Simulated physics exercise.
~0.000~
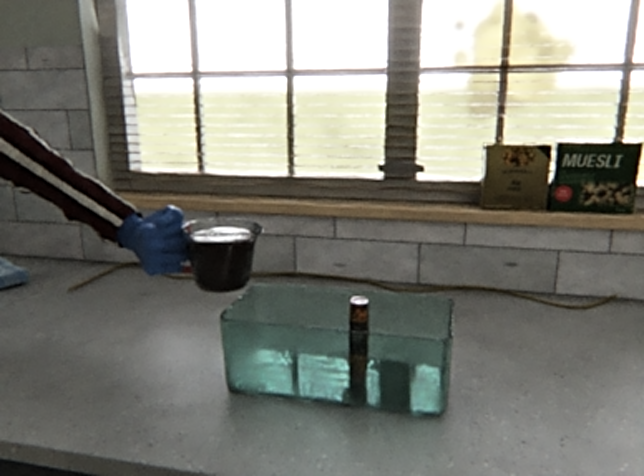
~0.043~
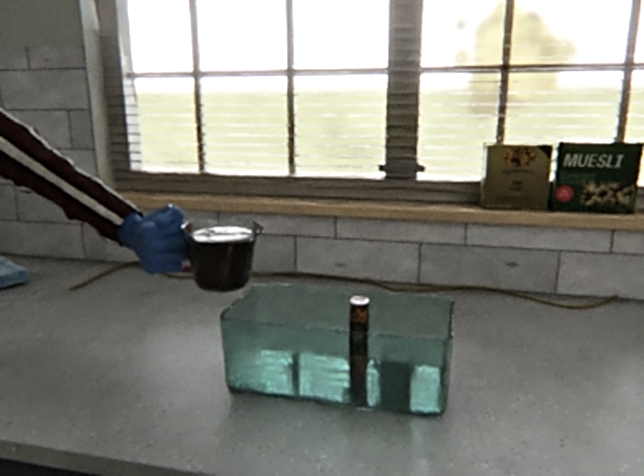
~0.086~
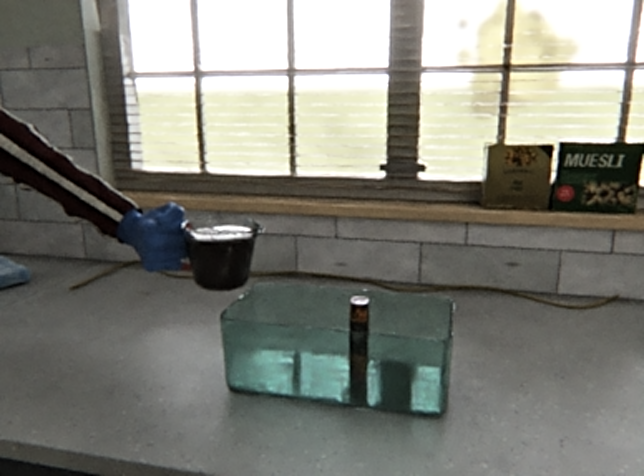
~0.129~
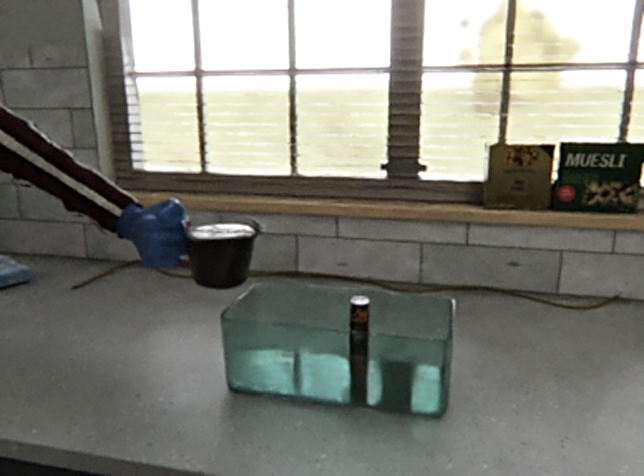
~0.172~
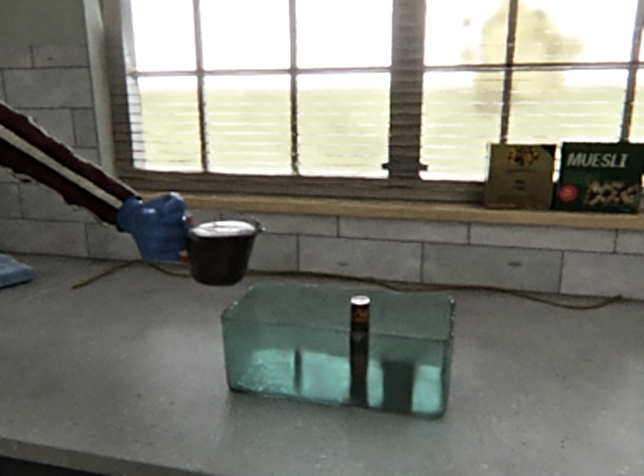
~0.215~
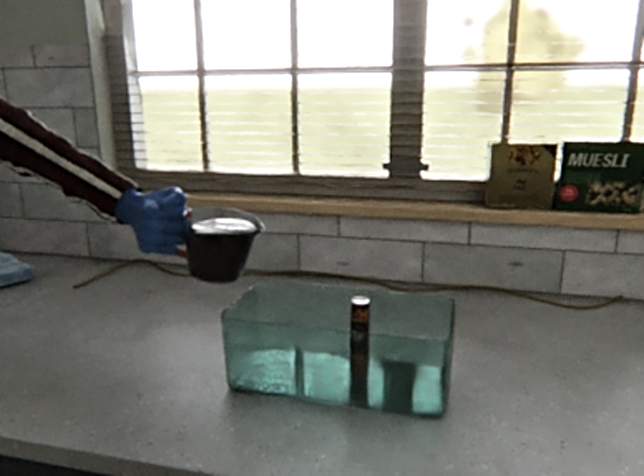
On a kitchen counter by a bright window, a blue-gloved hand held a dark jug of coffee beside a glass basin with a tin standing in it, then slowly tilted the jug slightly to the right.
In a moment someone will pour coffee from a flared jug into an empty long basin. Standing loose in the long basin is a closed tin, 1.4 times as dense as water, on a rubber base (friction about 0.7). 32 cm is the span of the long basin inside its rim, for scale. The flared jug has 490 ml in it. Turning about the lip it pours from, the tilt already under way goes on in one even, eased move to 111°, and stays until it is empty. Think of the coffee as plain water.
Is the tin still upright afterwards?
Upright.
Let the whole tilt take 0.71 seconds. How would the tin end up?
Result: Tin upright.
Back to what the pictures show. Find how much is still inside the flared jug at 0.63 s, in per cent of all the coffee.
Some 68 per cent.
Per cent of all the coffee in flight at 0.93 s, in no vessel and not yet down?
Estimate: About 24 in a hundred.
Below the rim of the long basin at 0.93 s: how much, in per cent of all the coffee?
The share is close to 68 percent.
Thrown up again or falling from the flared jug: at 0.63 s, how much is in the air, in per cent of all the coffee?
Close to 26 per cent, I'd say.
By 0.63 s the tilt is 69° and 67 per cent is still to pour; the tin stands where it began.
By 0.93 s the tilt is 105° and 8 per cent is still to pour; the tin stands where it began.
By 1.25 s the tilt is 111° and 0 per cent is still to pour; the tin stands where it began.
By 1.59 s the tilt is 111° and 0 per cent is still to pour; the tin stands where it began.
At rest the tin stands where it began.
